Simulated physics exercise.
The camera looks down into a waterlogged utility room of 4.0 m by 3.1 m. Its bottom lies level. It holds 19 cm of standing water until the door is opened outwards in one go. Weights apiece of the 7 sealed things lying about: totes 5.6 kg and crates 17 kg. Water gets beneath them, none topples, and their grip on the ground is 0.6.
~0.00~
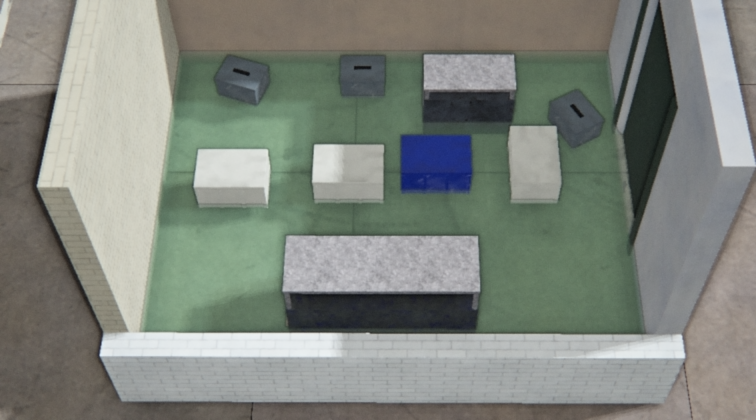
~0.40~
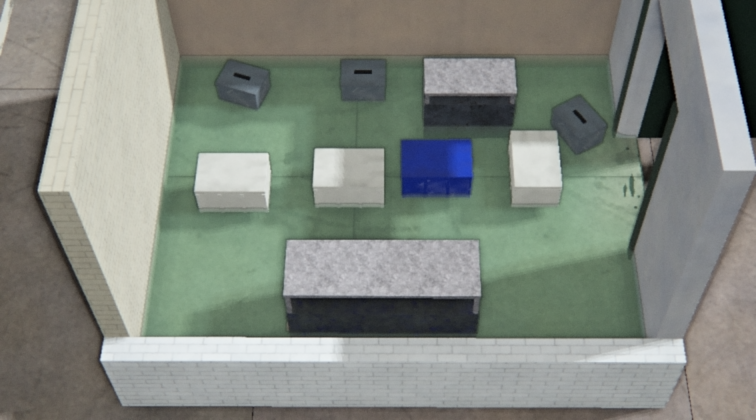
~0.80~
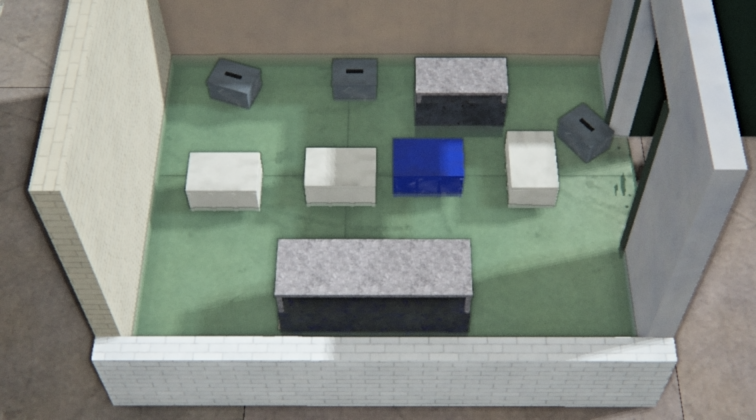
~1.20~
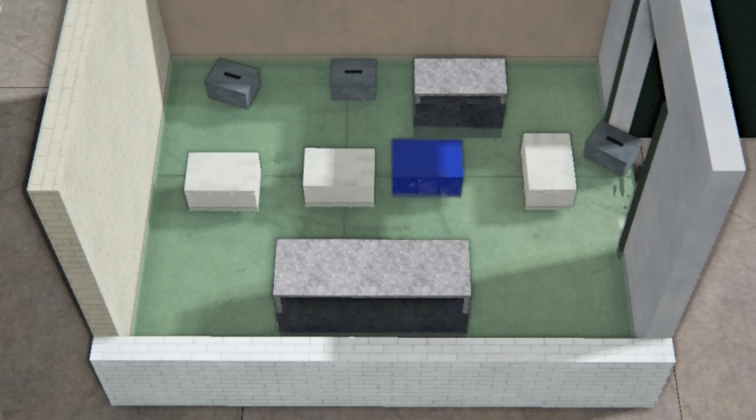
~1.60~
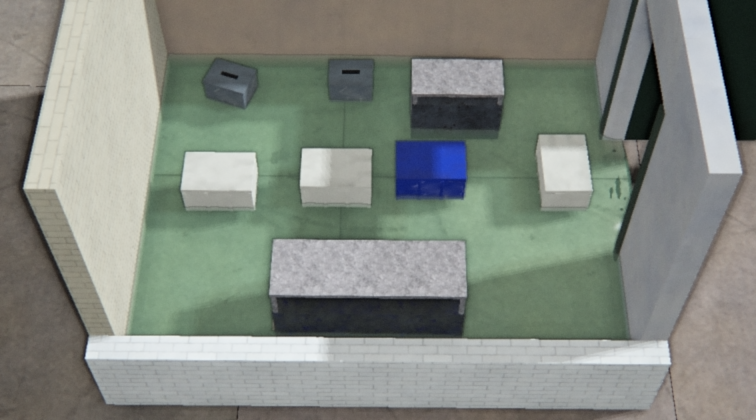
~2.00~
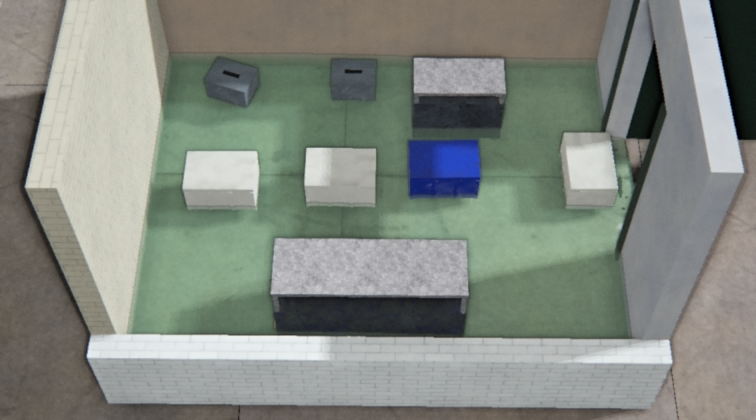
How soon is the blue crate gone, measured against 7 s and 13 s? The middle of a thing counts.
It leaves before the first time.
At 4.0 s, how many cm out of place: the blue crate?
About 80 cm.
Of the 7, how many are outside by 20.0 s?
4 of them.
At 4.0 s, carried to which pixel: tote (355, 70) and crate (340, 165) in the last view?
Around (393, 69) and (399, 173).
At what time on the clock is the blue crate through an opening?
Near 5.5 s.
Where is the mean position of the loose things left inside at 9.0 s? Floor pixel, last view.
Around (383, 142).
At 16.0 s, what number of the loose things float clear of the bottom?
I count 3.
After 4.0 s the blue crate is near (523, 160), 0.8 m from its start, afloat; 2 of 7 are out; 5 afloat.
After 9.0 s the blue crate has gone out (at 5.7 s); 3 of 7 are out; 4 afloat.
After 16.0 s the blue crate has gone out (at 5.7 s); 4 of 7 are out; 3 afloat.
After 20.0 s the blue crate has gone out (at 5.7 s); 4 of 7 are out; 2 afloat.
